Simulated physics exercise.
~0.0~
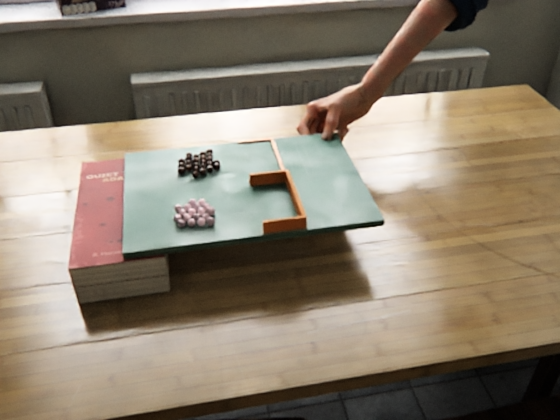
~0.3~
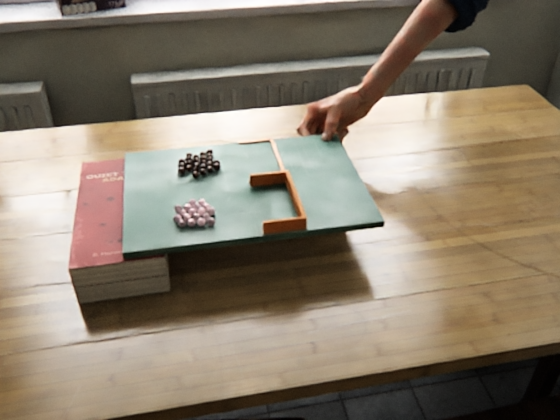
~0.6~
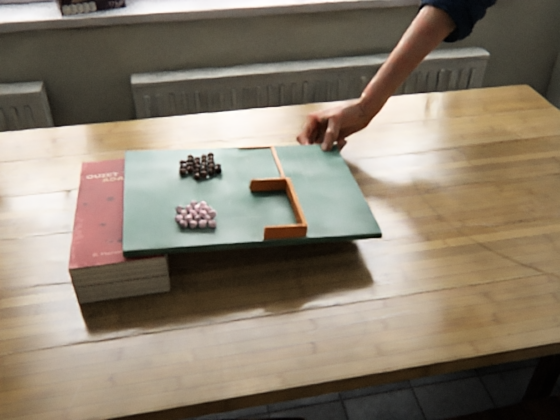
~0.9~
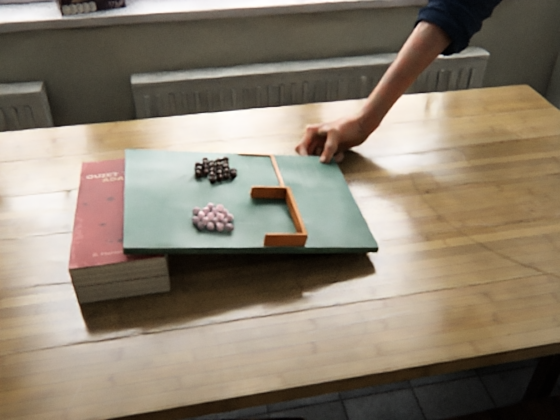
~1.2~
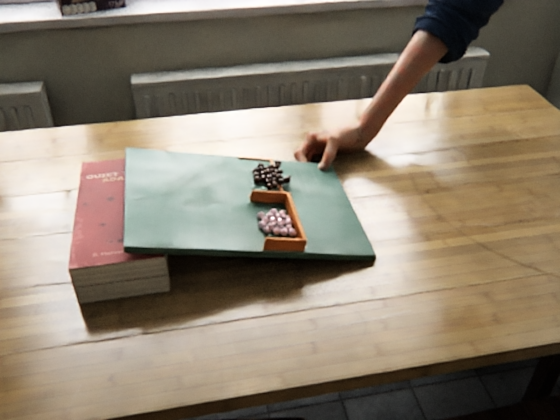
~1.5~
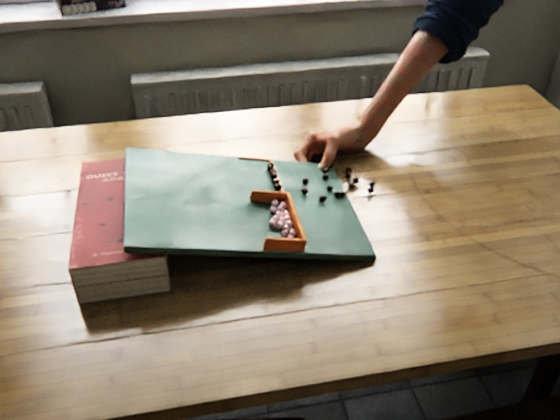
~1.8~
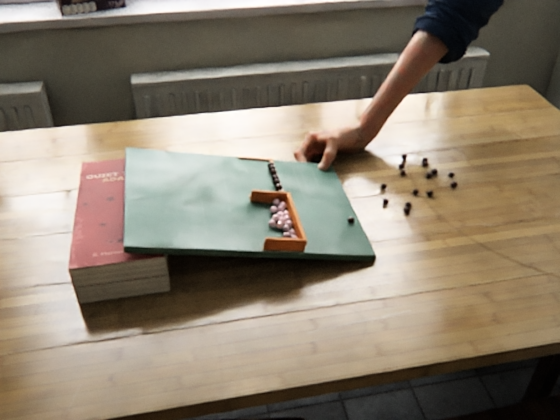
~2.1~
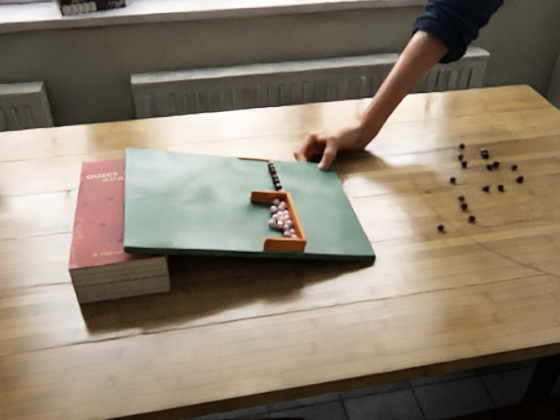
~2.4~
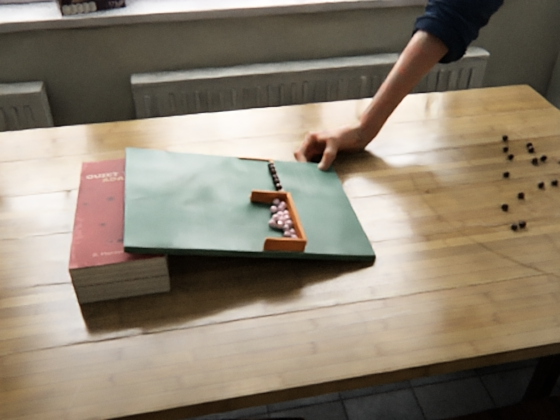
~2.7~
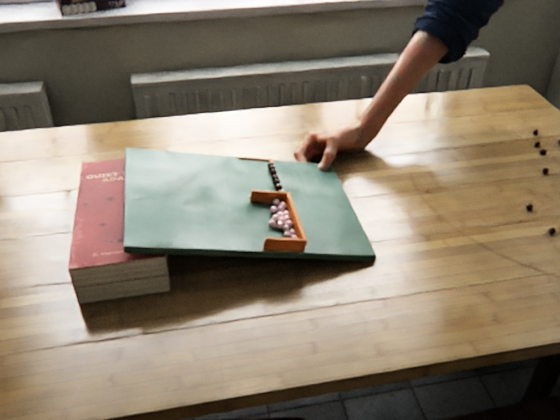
At first, a green board rests with its left end on a thick red book, while a hand holds up its far right corner above a wooden table. A cluster of dark beads sits toward the back and a pink cluster nearer the front, each with an orange fence to its right. The hand lowers the board into a rightward slope, and both clusters slide down it. The pink beads gather inside the front fence and stay there. Several dark beads line up at the back fence, but most get past, roll off the board and scatter rightward across the table, some leaving view.
